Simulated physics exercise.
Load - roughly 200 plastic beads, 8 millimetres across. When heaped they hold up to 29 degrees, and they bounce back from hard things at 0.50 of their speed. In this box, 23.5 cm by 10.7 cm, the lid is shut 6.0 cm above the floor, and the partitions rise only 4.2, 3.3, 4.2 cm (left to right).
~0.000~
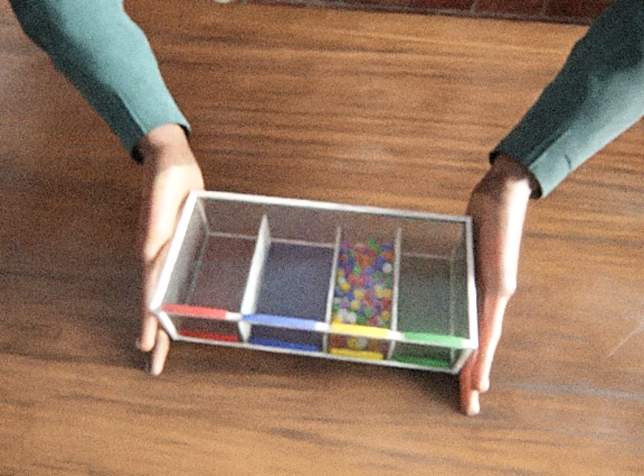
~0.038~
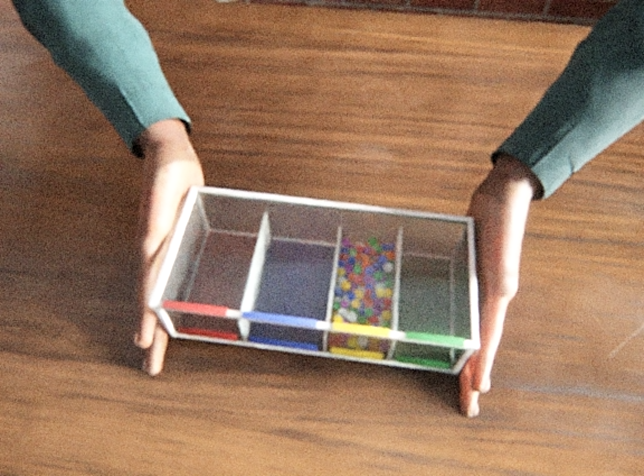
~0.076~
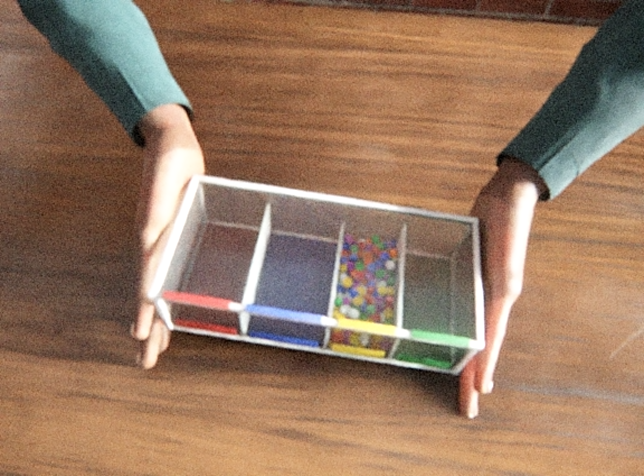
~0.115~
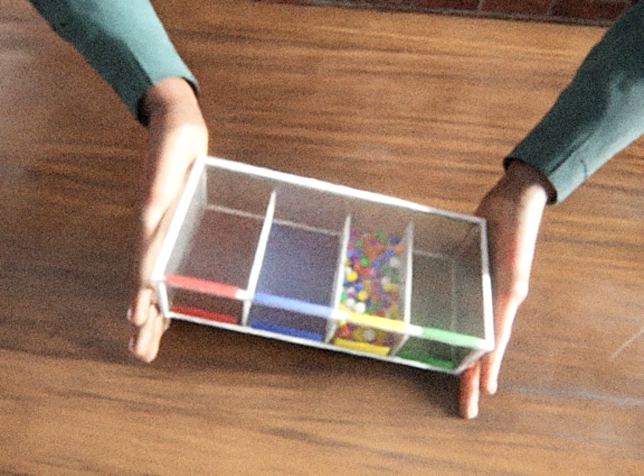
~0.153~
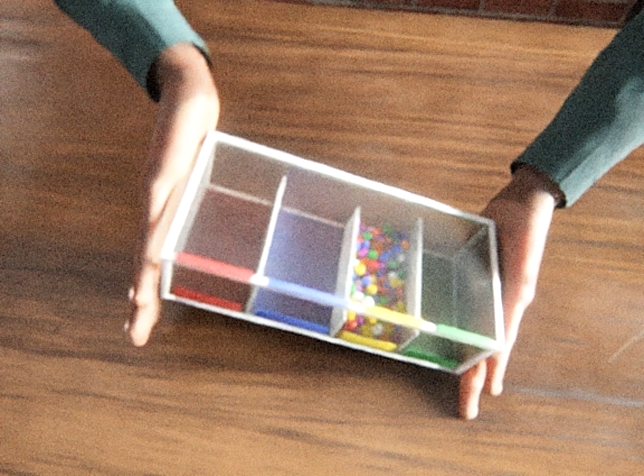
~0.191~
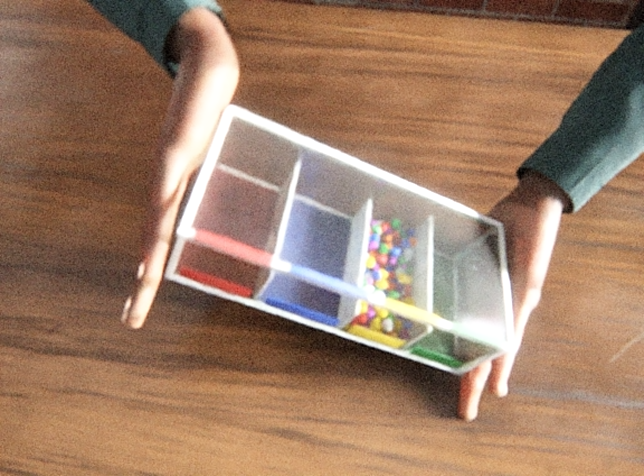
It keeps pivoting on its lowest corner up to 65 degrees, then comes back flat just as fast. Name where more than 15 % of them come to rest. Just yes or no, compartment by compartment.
Red gets a no, blue gets a no, green gets a no, yellow gets a yes.
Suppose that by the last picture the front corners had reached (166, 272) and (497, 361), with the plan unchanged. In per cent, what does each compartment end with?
Red = 0 %; blue = 0 %; green = 5 %; yellow = 95 %.
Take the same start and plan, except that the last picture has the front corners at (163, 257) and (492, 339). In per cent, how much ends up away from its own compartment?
I'd put it at about 0 per cent.
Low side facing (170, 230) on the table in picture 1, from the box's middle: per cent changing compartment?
My guess is roughly 35 percent.
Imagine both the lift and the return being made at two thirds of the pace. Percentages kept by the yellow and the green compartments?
Final per cent - yellow: 100, green: 0.
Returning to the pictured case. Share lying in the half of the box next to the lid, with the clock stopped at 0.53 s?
10 %.
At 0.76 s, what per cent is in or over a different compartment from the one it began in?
Close to 5 per cent, I reckon.
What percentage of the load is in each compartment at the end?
Per cent by colour - red 0, blue 0, green 5, yellow 95.
After 0.53 s, tilt 63 degrees; yellow 100 %.
After 0.76 s, tilt 24 degrees; green 5 %, yellow 95 %.
After 1.10 s, tilt 0 degrees; green 5 %, yellow 95 %.
At rest (1.6 s), red 0 %, blue 0 %, green 5 %, yellow 95 %.
